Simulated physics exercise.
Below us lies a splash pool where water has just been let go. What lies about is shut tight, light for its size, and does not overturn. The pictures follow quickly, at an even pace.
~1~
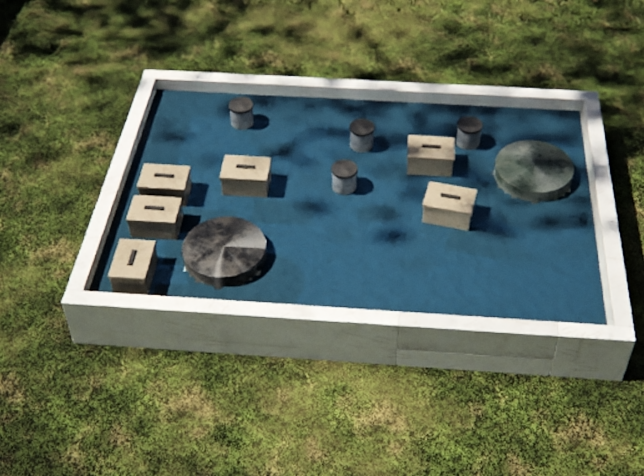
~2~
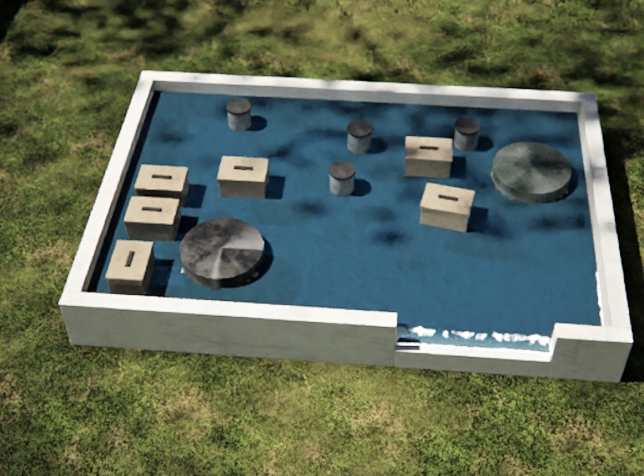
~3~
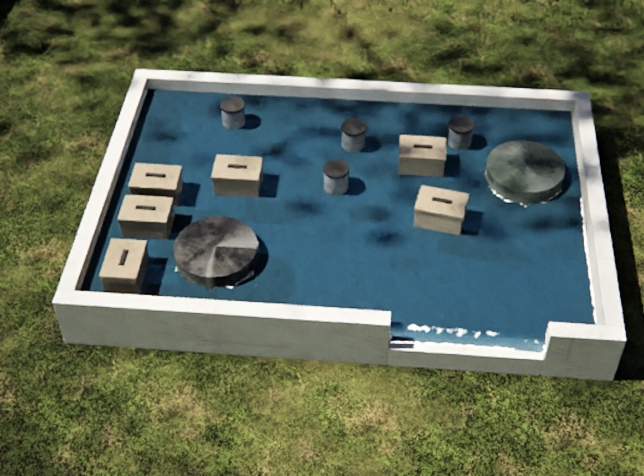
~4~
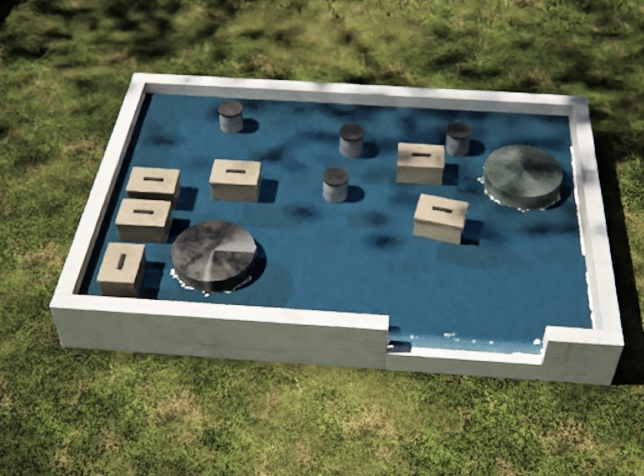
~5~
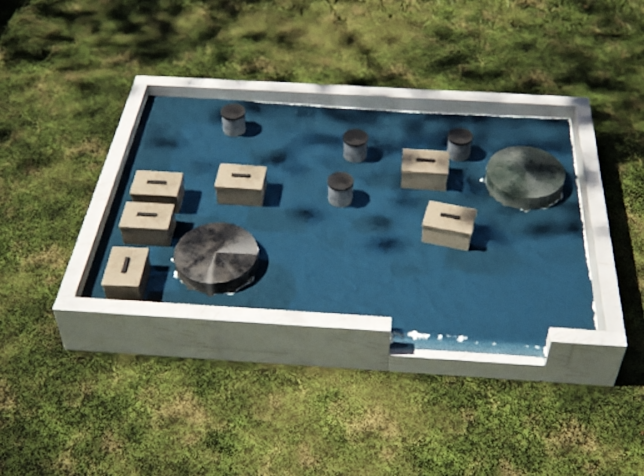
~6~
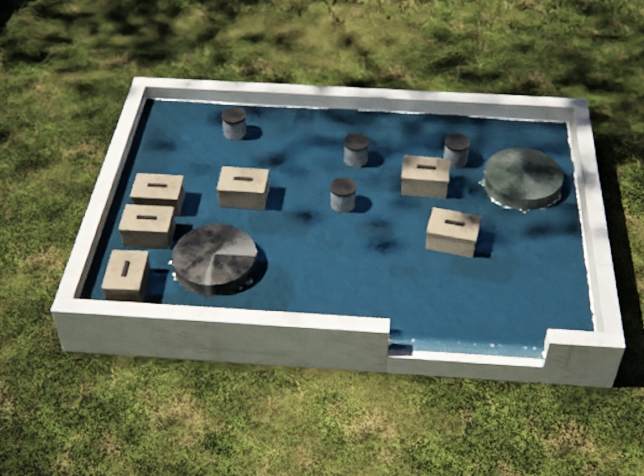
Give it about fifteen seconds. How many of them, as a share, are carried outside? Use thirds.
That comes to not even a third.
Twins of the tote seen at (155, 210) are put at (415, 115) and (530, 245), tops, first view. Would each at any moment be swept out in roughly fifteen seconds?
In turn: Stays, carried outside.
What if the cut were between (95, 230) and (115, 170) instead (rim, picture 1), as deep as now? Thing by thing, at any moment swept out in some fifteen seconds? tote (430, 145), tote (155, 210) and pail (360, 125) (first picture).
In that order: Stays, washed out, kept in.
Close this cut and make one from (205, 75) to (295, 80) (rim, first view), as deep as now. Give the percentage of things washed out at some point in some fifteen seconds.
Near 0 in a hundred.
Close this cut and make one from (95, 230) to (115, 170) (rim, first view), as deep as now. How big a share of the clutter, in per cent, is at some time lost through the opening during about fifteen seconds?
Some 30 per cent.
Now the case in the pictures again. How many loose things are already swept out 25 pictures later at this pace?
The number is 0.
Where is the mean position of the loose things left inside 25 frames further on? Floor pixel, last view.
At about (329, 256).
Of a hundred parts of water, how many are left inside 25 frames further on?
About 74 per cent.
A moment on, 0 of 10 are out; 10 afloat.
Next, 0 of 10 are out; 10 afloat.
Later, 0 of 10 are out; 10 afloat.
In the end, 0 of 10 are out; 10 afloat.
